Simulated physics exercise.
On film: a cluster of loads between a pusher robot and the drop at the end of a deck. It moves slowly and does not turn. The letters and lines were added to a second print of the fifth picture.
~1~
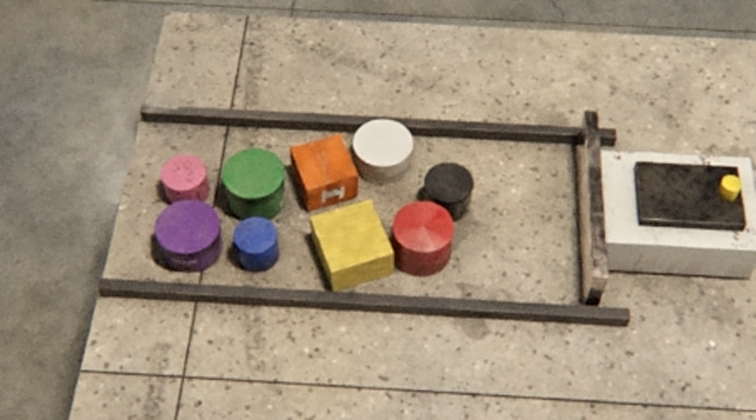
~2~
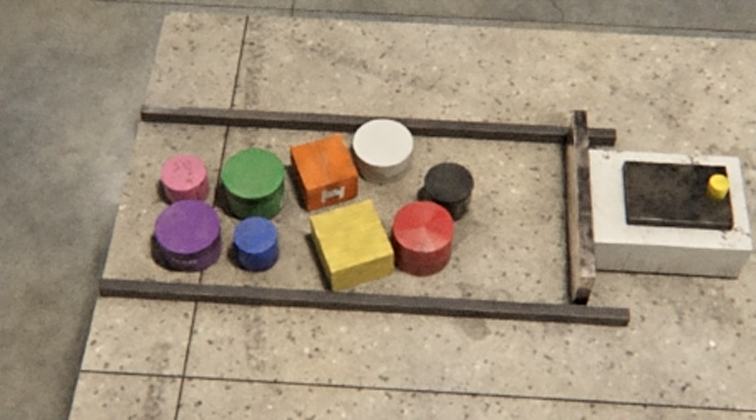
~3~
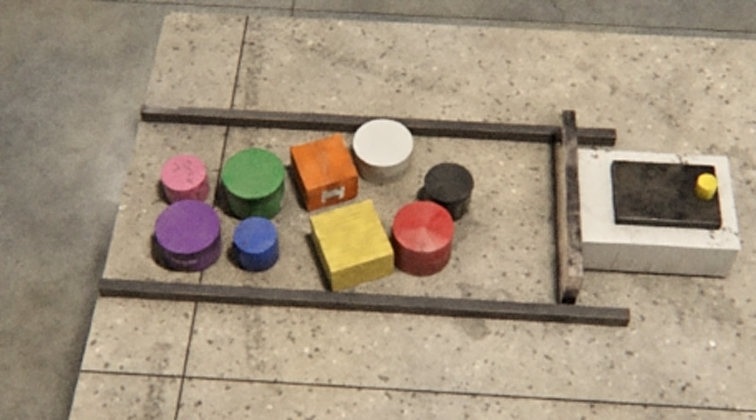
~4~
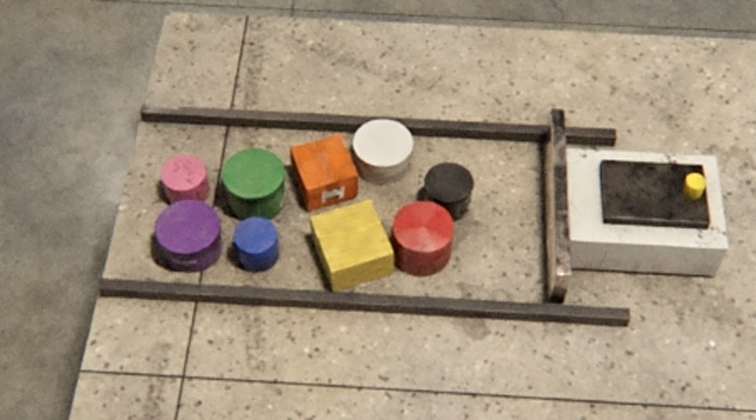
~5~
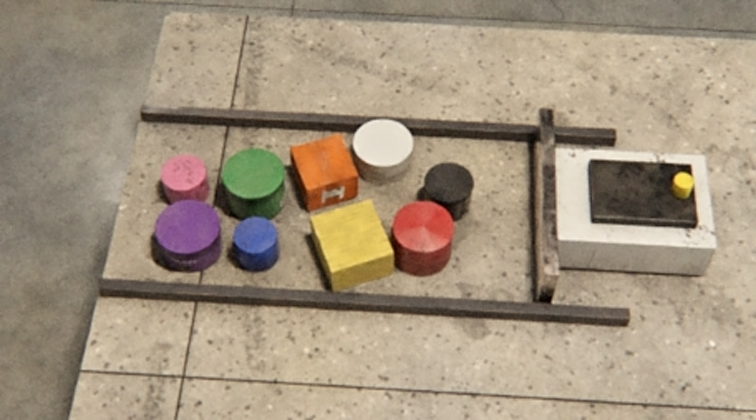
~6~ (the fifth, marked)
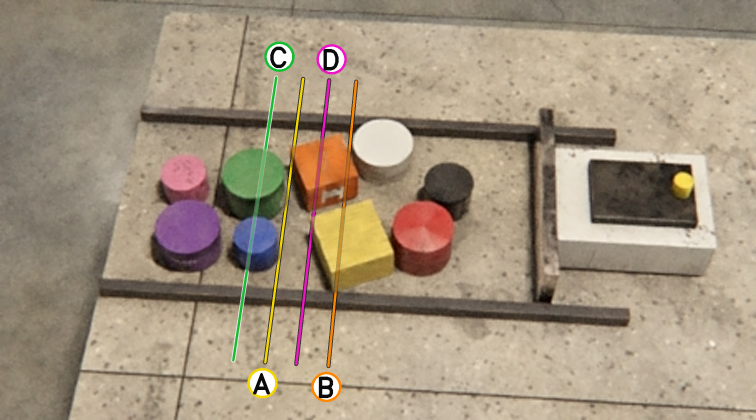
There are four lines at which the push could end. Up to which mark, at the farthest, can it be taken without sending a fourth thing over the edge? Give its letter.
No farther than C.
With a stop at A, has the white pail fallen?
No.
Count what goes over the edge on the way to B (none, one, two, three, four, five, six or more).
The count is none.
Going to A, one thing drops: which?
It is the purple pail.
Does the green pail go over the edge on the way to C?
No.
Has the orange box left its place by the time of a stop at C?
Yes.
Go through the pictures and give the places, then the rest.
In the first picture, white pail (383, 152); orange box (324, 172); robot (681, 194).
In the second picture, robot (670, 193); black pail (448, 192).
In the third picture, robot (657, 193); blue canister (257, 245).
In the fourth picture, robot (646, 192); yellow crate (352, 245).
In the fifth picture, robot (634, 192); white pail (383, 152); orange box (324, 172); purple pail (190, 236).
On the marked copy, A at (286, 208); B at (343, 211); C at (257, 207); D at (314, 210).
With C. Early on, robot (528, 186); yellow crate (340, 246); red canister (403, 240).
Further on, robot (421, 180); purple pail (143, 235); pink canister (163, 182).
At the end, robot (342, 176); blue canister over the edge; purple pail over the edge; three fallen.
As for the rest, A is within the limit but short; B is within the limit but short; D is within the limit but short.
